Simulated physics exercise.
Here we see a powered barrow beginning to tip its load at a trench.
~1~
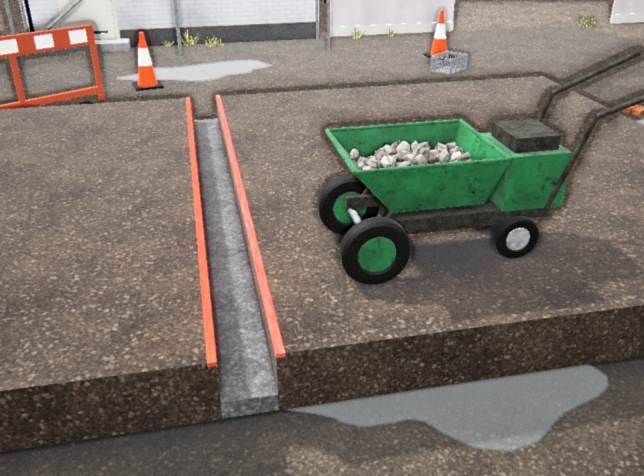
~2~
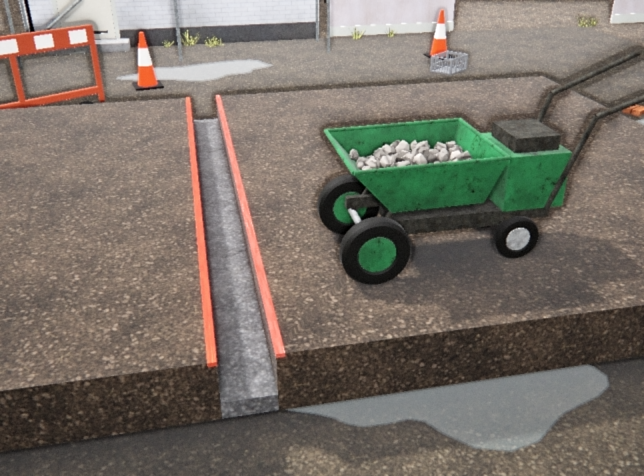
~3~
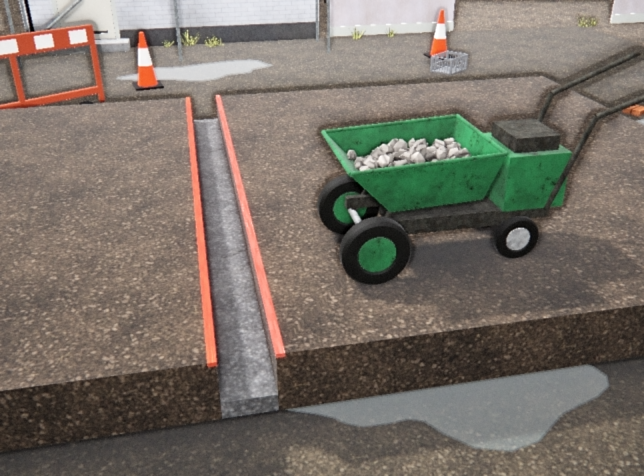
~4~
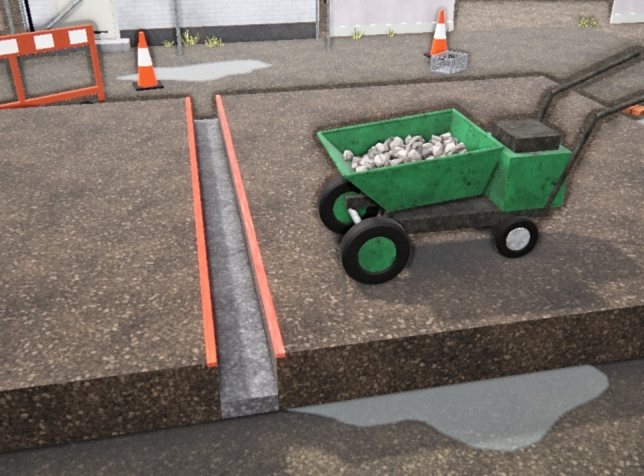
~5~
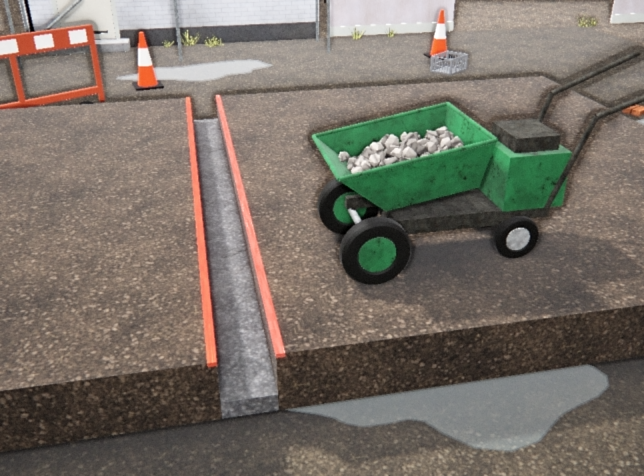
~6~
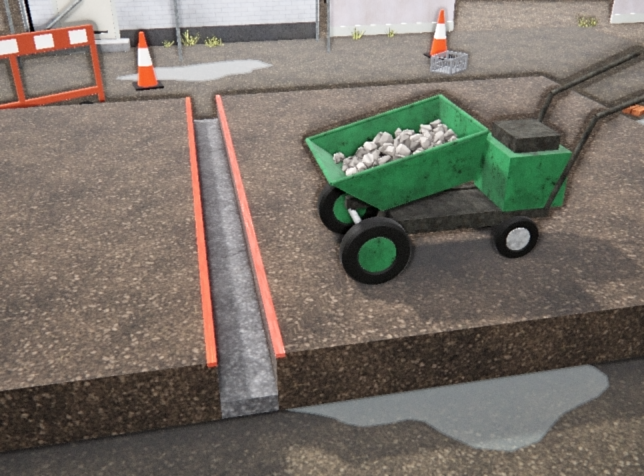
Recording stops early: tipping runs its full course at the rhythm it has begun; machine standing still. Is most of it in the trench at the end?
I expect the load to largely find the trench.
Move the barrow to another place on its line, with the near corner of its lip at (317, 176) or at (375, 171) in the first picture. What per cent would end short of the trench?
That works out to 0 per cent for the first position and 30 per cent for the second.
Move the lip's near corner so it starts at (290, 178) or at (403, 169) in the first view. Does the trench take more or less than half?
So the first stop would give short of the halfway mark, while the second would give short of the halfway mark.
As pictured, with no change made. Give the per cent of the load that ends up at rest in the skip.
It comes to about 0 percent.
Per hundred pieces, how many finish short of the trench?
About 5 %.
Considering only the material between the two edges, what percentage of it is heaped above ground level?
About 0 per cent.
Shortly afterwards, skip tipped steeply; the whole lot in the skip.
Next, skip tipped right over; all but a few in the skip; only a few short of the trench; only a few in or heaped over the trench; only a few falling.
Some moments later, skip tipped right over; near a quarter in the skip; a little short of the trench; the bulk in or heaped over the trench; only a few beyond it.
In the end, skip tipped right over; only a few short of the trench; all but a few in or heaped over the trench; only a few beyond it.
